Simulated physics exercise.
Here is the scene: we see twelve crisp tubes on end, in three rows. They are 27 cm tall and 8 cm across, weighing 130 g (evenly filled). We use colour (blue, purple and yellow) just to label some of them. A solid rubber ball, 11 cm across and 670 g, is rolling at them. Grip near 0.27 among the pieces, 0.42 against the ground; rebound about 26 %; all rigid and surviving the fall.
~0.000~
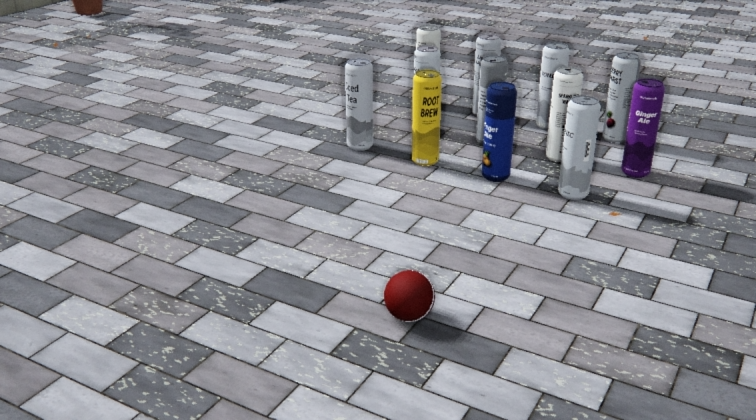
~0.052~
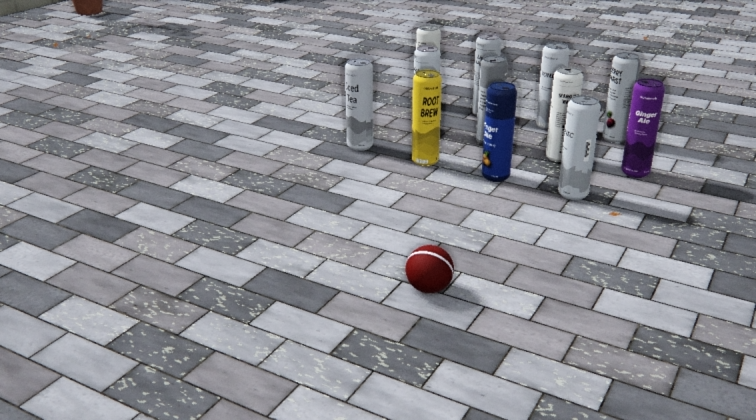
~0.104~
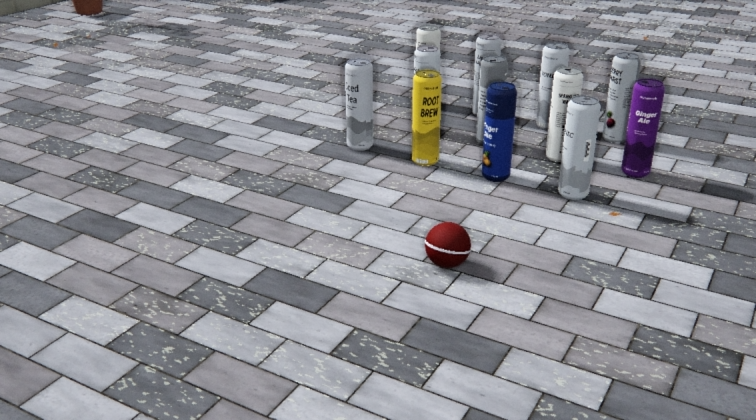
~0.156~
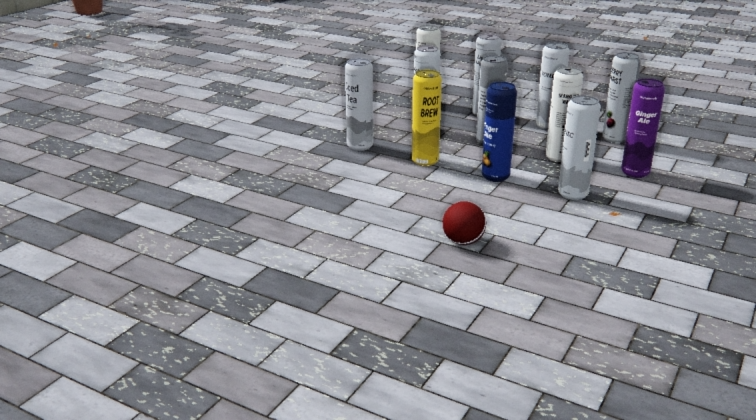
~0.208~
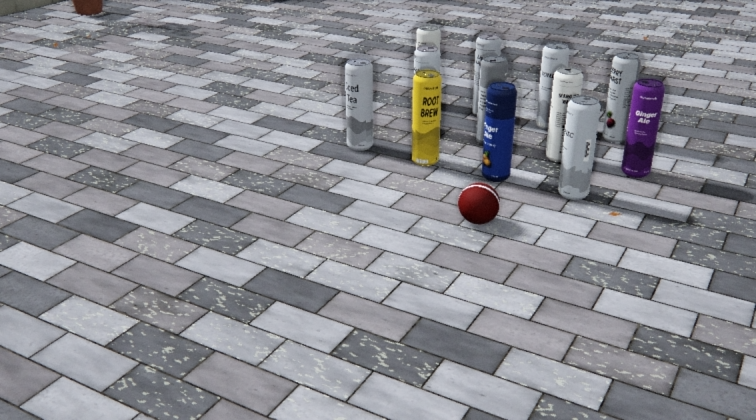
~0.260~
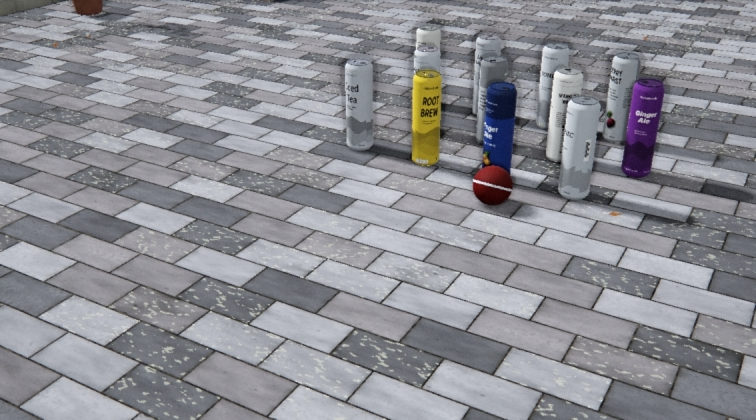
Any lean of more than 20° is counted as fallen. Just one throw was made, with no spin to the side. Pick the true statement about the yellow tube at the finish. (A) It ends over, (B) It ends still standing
It ends still standing (B).
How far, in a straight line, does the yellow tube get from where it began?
Around 0 cm, start to finish.
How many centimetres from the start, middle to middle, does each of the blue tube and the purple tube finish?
About: Blue 20, purple 0.
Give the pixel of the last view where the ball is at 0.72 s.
Position: About (566, 95).
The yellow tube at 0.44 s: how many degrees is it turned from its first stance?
Tilt: Approx. 0°.
After 0.44 s, ball still moving; 1 of the 12 tubes over; yellow tube unmoved; blue tube leaning 57°.
After 0.72 s, ball still moving; 4 of the 12 tubes over; yellow tube unmoved; blue tube lying flat.
After 1.16 s, ball still moving; 5 of the 12 tubes over; yellow tube unmoved; blue tube lying flat.
At rest (1.8 s), ball rolling away; 5 of the 12 tubes over; yellow tube unmoved; blue tube lying flat; purple tube unmoved. As the last picture would show them, middles, yellow tube near (426, 119), blue tube near (496, 145).
